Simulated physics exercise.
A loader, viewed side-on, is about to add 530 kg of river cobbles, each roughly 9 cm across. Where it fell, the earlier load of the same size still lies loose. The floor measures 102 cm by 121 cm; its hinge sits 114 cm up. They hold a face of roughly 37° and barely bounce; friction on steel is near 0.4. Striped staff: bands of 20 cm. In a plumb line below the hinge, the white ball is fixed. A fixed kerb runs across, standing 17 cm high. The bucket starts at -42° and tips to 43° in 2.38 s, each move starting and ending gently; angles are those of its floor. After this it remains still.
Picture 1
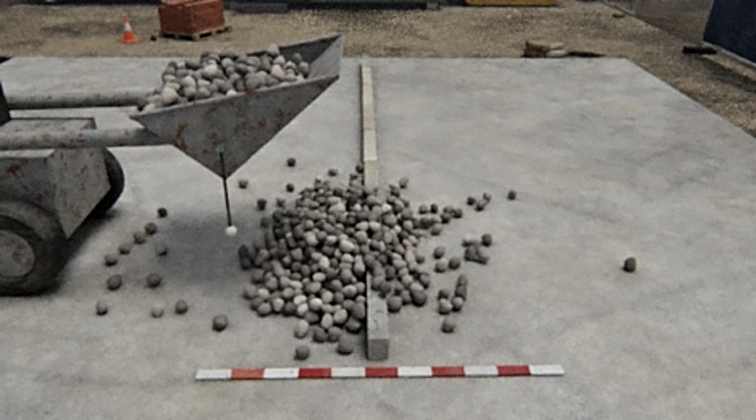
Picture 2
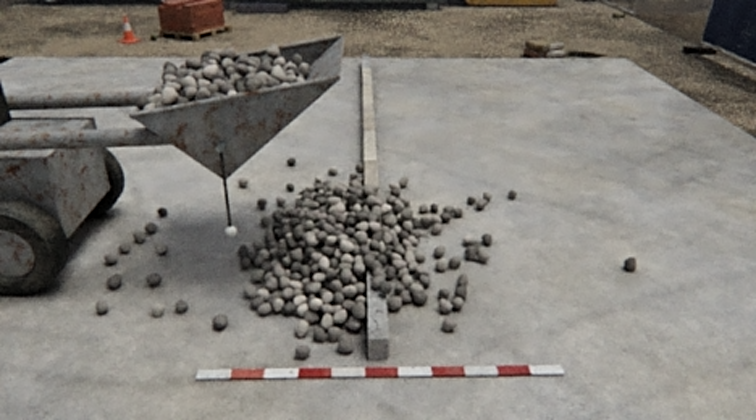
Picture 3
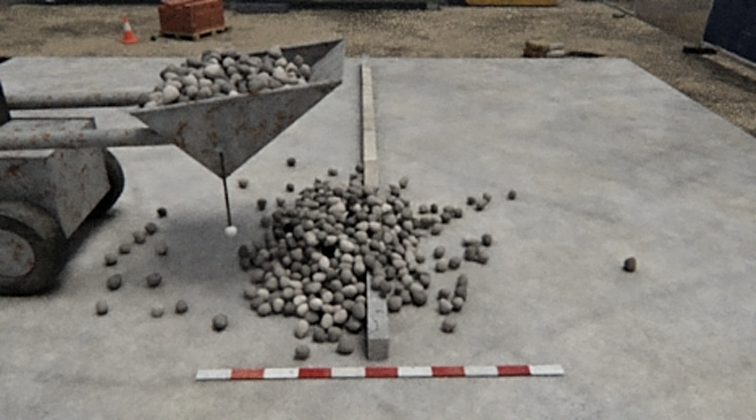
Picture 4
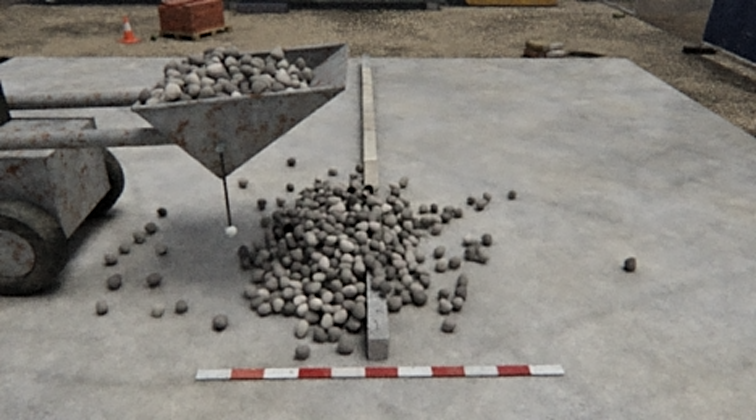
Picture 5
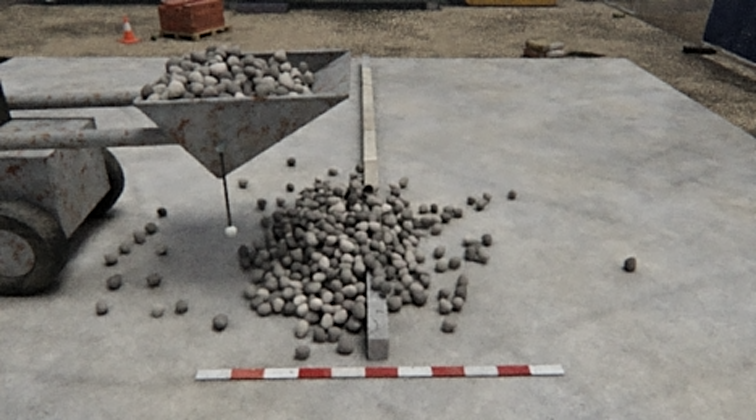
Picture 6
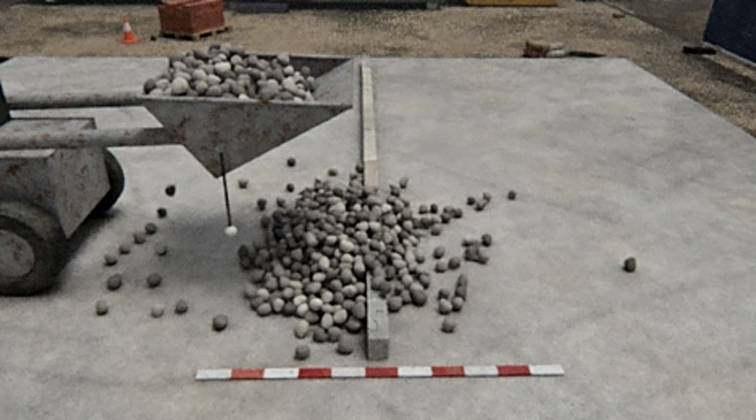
A loader bucket full of grey cobbles slowly tilts its right-hand lip downward beside a loose pile.
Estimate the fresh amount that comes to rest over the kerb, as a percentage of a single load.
About 47 per cent of a load.
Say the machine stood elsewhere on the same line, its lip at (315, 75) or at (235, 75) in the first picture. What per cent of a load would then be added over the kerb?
About 20 per cent for the first, 0 per cent for the second.
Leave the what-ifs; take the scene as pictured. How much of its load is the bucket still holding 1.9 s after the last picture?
Roughly 20 parts in a hundred of the load.
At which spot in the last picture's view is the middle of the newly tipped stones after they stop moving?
Around (366, 229).
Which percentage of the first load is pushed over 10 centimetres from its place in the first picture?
10 %.
Then, 1.2 s after the last picture the floor is at 30°; in per cent of one load, 91 in the bucket, 96 on this side of the kerb, 15 over the kerb; the foremost stones are at (502, 223).
Then, 1.9 s after the last picture the floor is at 43°; in per cent of one load, 19 in the bucket, 136 on this side of the kerb, 48 over the kerb; the foremost stones are at (514, 233).
Then, 2.2 s after the last picture the floor is at 43°; in per cent of one load, 8 in the bucket, 136 on this side of the kerb, 58 over the kerb; the foremost stones are at (554, 254).
Then, 5.0 s after the last picture the floor is at 43°; in per cent of one load, 5 in the bucket, 135 on this side of the kerb, 62 over the kerb; the foremost stones are at (581, 254). Net gain over the kerb, 47.
